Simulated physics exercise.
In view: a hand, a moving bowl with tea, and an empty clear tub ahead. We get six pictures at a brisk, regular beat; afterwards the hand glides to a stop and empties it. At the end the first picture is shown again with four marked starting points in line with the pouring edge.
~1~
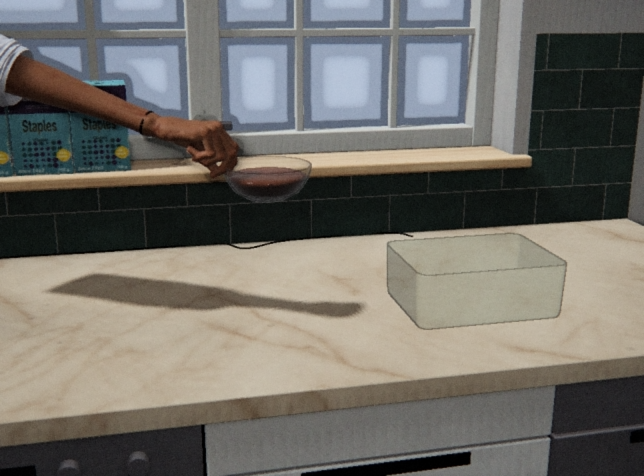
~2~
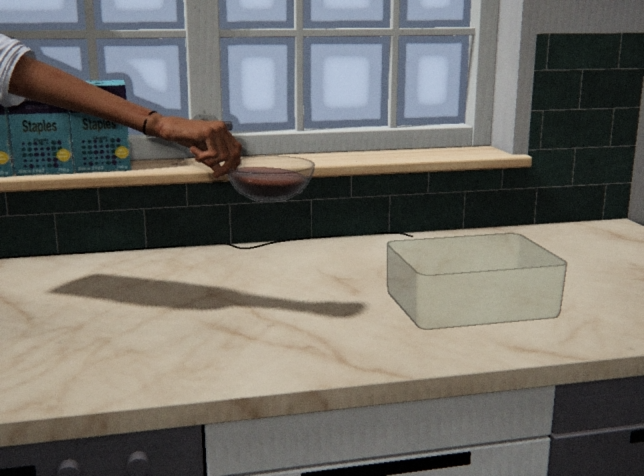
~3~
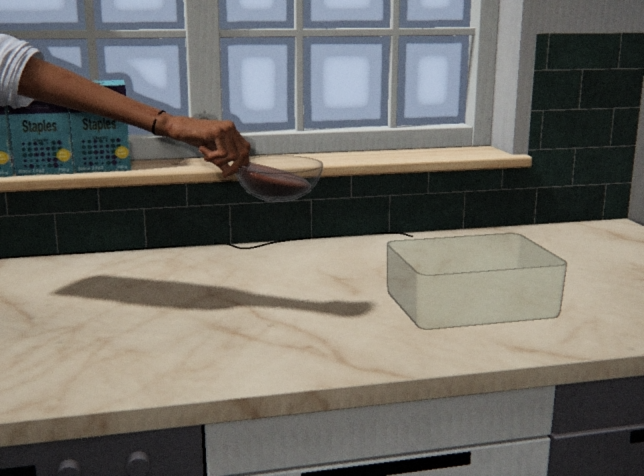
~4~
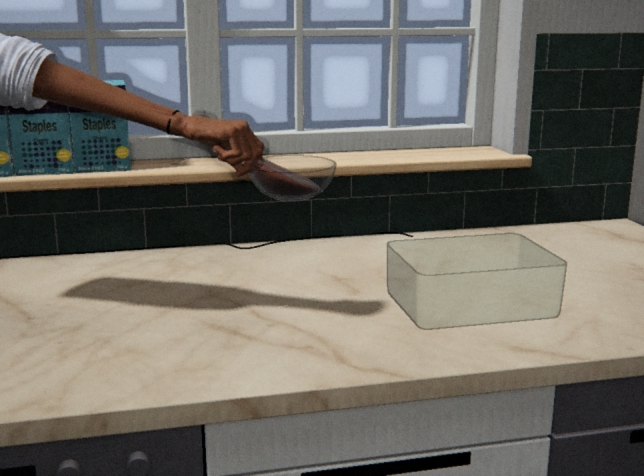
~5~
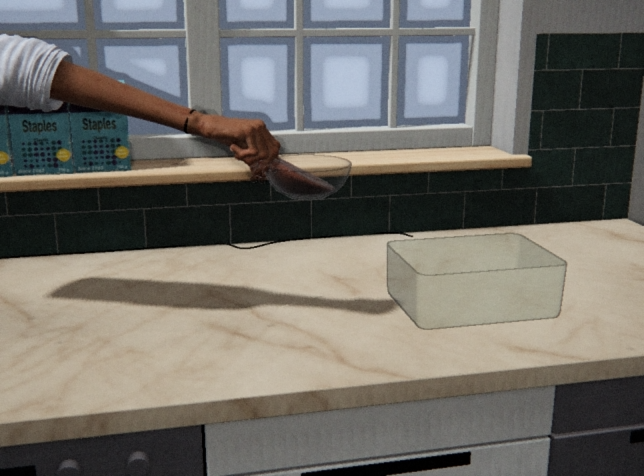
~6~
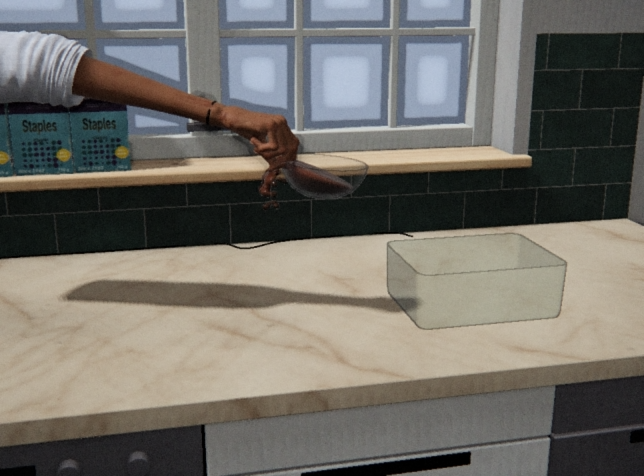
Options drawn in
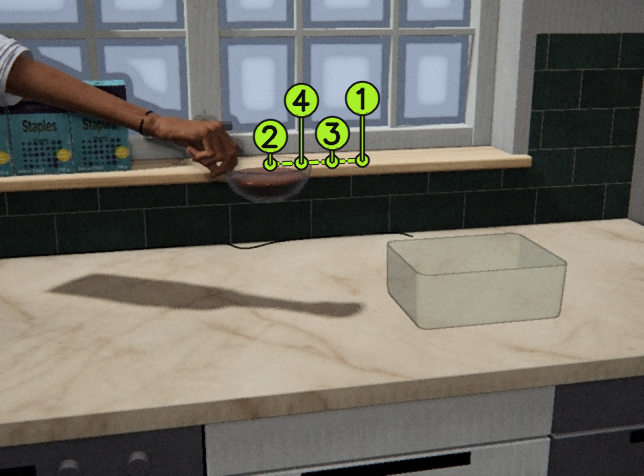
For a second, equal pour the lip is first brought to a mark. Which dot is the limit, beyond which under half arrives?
2.
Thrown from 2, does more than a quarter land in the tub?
Yes, it does.
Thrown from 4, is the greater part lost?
No, not at all.
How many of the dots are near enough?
All of them.
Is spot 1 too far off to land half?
No, that is safe.
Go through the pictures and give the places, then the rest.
The first frame shows upright, lip at (309, 162); tub from (416, 329) to (559, 316); nothing has left yet.
The second frame shows upright, lip at (312, 162); nothing has left yet.
The third frame shows upright, lip at (320, 162); nothing has left yet.
The fourth frame shows upright, lip at (333, 161); tea is over the rim, down to (245, 168).
The fifth frame shows upright, lip at (349, 161); tea is over the rim, down to (262, 180).
The sixth frame shows tipped about 5°, lip at (365, 163); tea is over the rim, down to (265, 208).
In lime, 1 at (362, 160); 2 at (270, 164); 3 at (332, 161); 4 at (301, 162).
If 1 is chosen, about 84 % lands in the tub, 12 % falls short and 4 % goes beside or beyond.
If 2 is chosen, about 63 % lands in the tub, 32 % falls short and 6 % goes beside or beyond.
If 3 is chosen, about 80 % lands in the tub, 12 % falls short and 7 % goes beside or beyond.
If 4 is chosen, about 77 % lands in the tub, 16 % falls short and 8 % goes beside or beyond.
